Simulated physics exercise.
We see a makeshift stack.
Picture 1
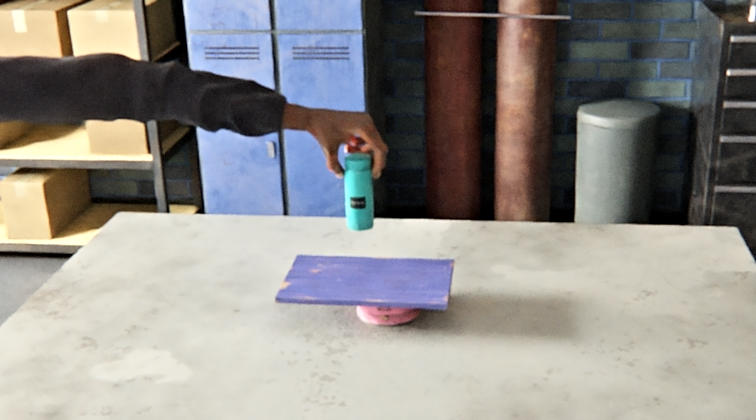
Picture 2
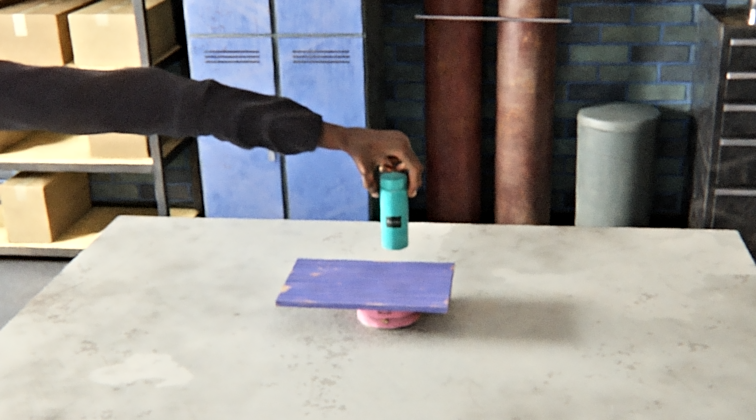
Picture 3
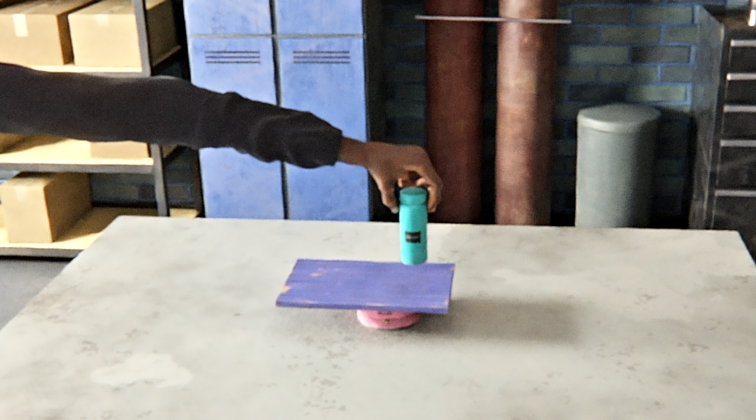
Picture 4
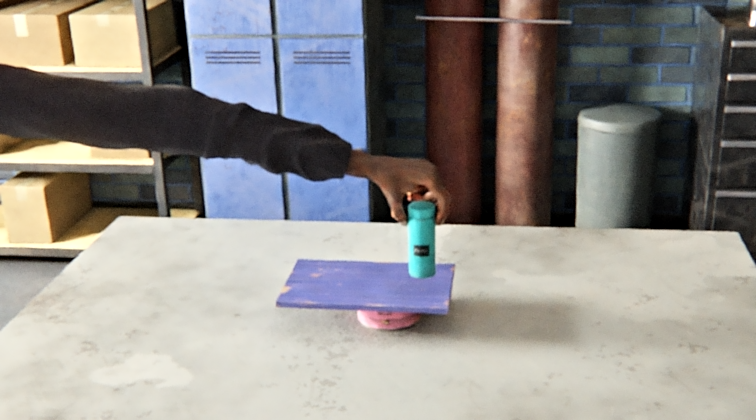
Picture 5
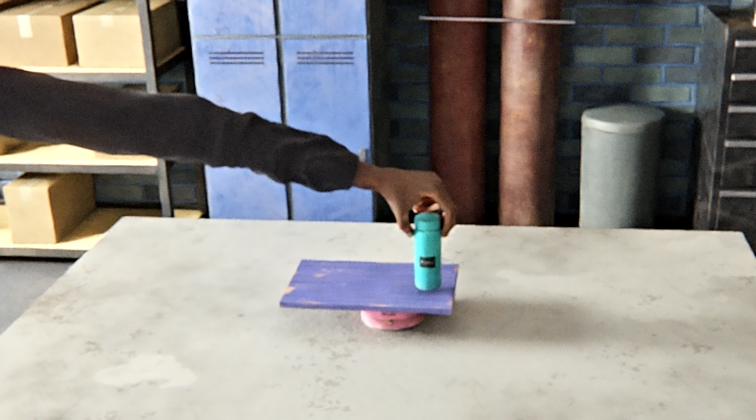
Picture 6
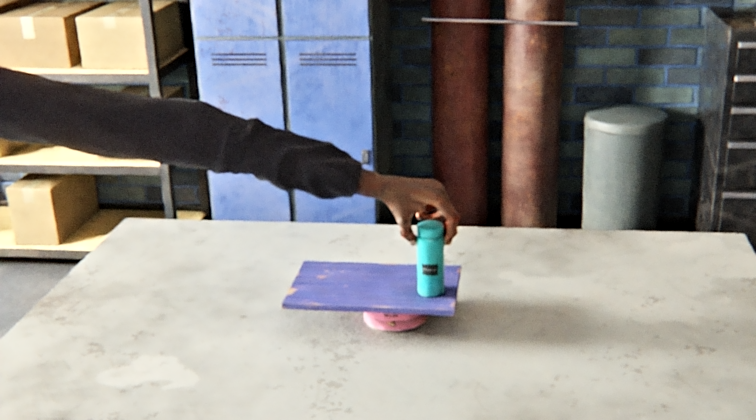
A dark-sleeved arm reaching in from the left holds a turquoise shaker by its top above a blue-purple board resting off-centre on a small pink object. They are on a pale, stained table seen from slightly above, with shelved boxes, blue lockers, rusty pipes and a grey bin behind. The hand moves the shaker rightward and down onto the board's right side, still gripping it, as the view shifts very slightly.
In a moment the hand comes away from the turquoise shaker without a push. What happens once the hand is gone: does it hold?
Here the stack holds.
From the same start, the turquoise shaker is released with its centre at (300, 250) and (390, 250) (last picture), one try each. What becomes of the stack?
First try: It comes apart; second try: It holds.
Then, 0.40 s after the last picture, nothing has stirred.
Then, 1.30 s after the last picture, turquoise shaker resting near (431, 259).
At rest, all 3 in place. Seen from the same camera at the end, turquoise shaker near (431, 259). The stack stays up.
